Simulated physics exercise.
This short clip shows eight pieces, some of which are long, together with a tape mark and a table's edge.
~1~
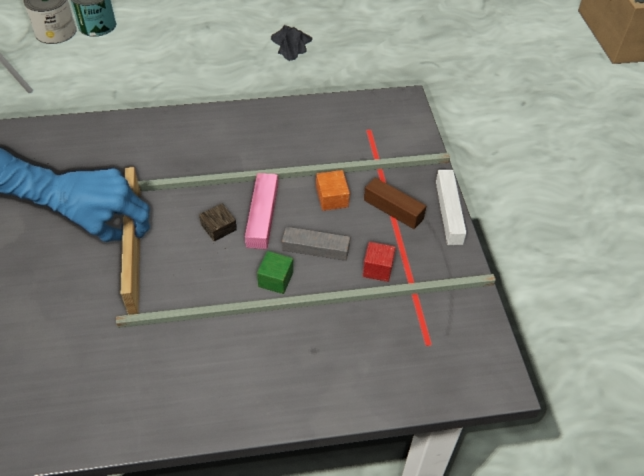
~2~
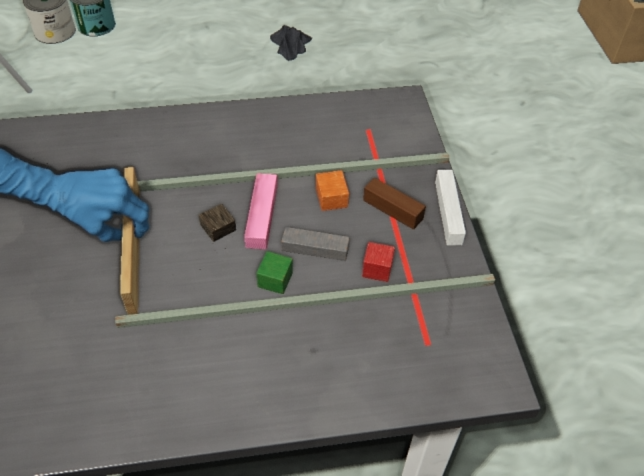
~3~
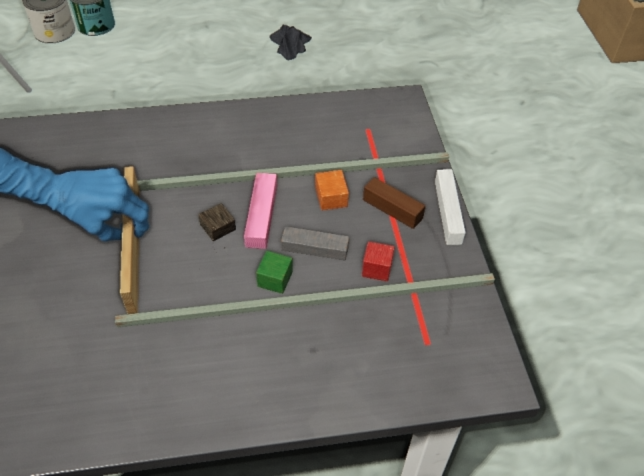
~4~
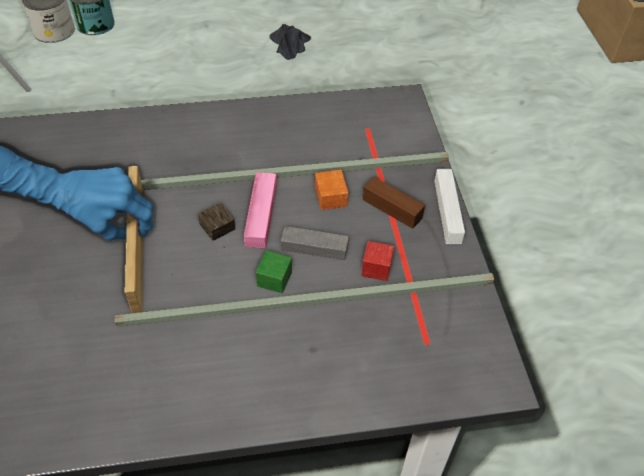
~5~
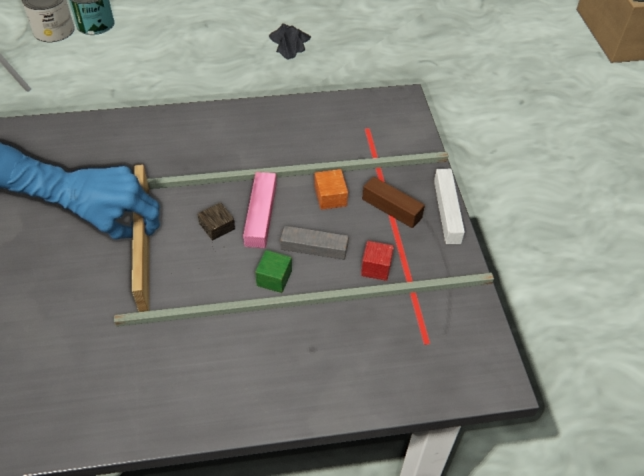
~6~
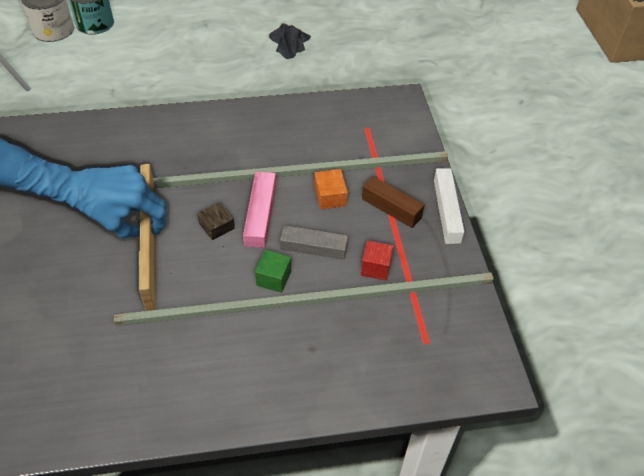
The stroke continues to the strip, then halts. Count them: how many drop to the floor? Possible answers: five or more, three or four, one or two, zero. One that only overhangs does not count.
One or two of them.
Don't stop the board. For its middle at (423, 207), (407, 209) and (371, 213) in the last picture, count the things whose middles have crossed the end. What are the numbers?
First 3, then 2, finally 0.
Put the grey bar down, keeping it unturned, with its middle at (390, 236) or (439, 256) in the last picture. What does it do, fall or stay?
The grey bar would stay in place in the first case and drop away in the second.
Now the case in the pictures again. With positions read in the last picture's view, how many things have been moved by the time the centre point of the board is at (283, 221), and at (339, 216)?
6 by the first point, 7 by the second.
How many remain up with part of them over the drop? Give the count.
The total here is 1.
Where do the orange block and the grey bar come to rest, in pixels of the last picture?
One ends up near (436, 172) and the other near (446, 242).
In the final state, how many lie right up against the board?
That would be 2 of them.
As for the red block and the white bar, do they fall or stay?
The red block keeps its place, while the white bar comes off.
Early on, none off yet; white bar at rest near (448, 205); brown stick at rest near (393, 202); red block at rest near (377, 260).
A while later, none off yet; white bar at rest near (448, 205); brown stick travelled a little near (411, 200); red block travelled about its own width near (399, 266).
Finally, the number that fall off is one or two; lost, white bar.
